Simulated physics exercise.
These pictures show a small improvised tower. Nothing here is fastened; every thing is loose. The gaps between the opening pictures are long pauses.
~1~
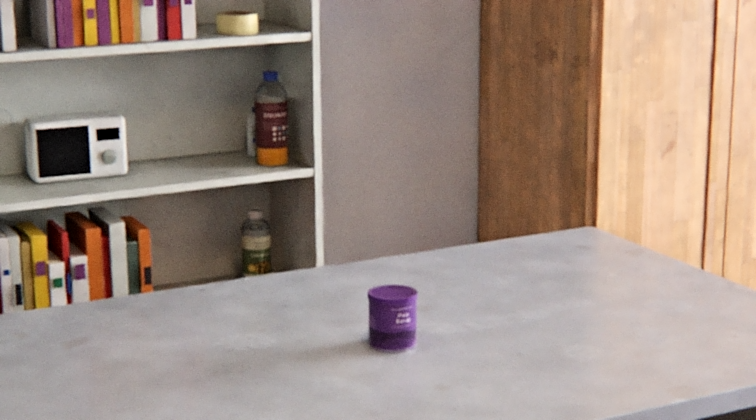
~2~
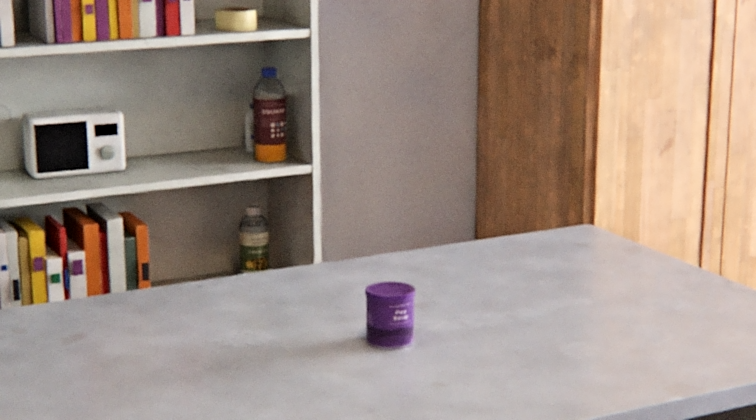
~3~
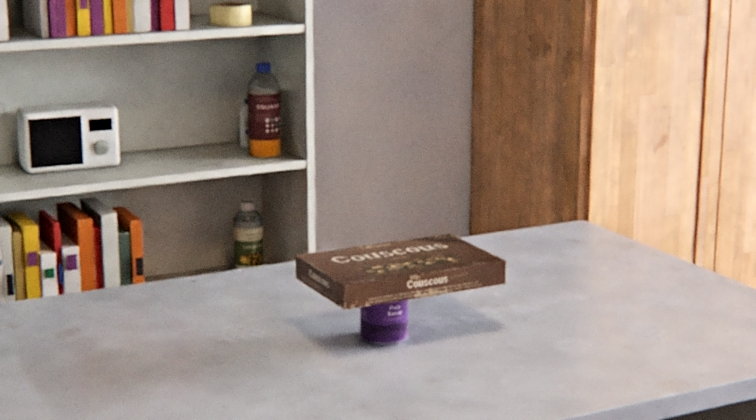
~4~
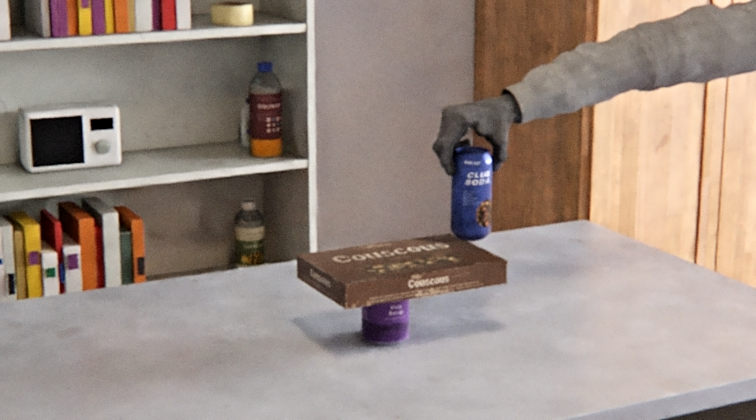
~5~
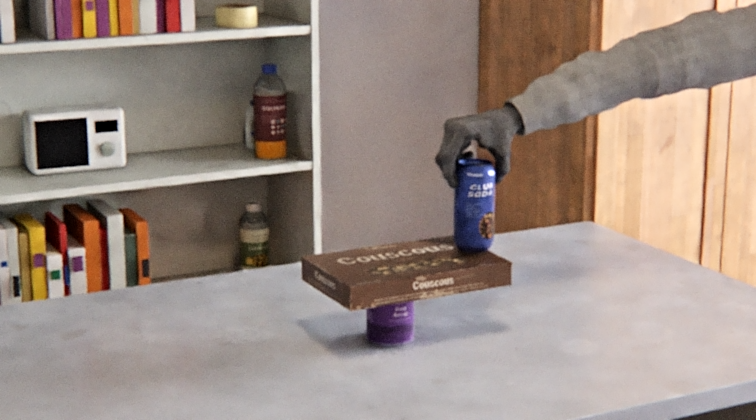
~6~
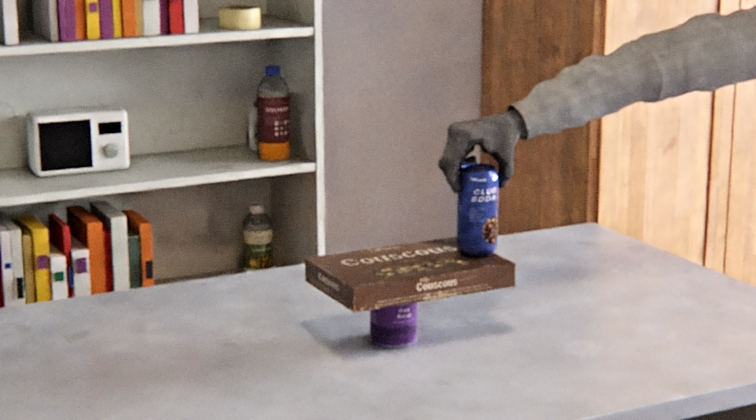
A room with a grey table is seen from slightly above, with white shelves of books, bottles and a white appliance at left and wooden panels at right, as the camera shifts slightly. A small purple tin stands on the table, then a brown couscous box lies flat across it. A grey-gloved hand reaches in from the right, lowers a blue can onto the box's right side and keeps hold of it.
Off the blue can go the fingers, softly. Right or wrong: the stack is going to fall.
Right, it falls.
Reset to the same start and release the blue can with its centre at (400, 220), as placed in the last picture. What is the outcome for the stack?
After that, it remains intact.
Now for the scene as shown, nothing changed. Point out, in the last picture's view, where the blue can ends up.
The object ends up somewhere around (549, 291).
Then, 0.30 s after the last picture, blue can now fallen; brown packet tipped 43° from how it was.
Then, 0.40 s after the last picture, brown packet tipped 44° from how it was.
Then, 0.70 s after the last picture, brown packet tipped 28° from how it was.
At rest, fallen, blue can; moved from the start, brown packet; purple tin in place. Seen from the same camera at the end, blue can near (549, 292). The stack gives way.
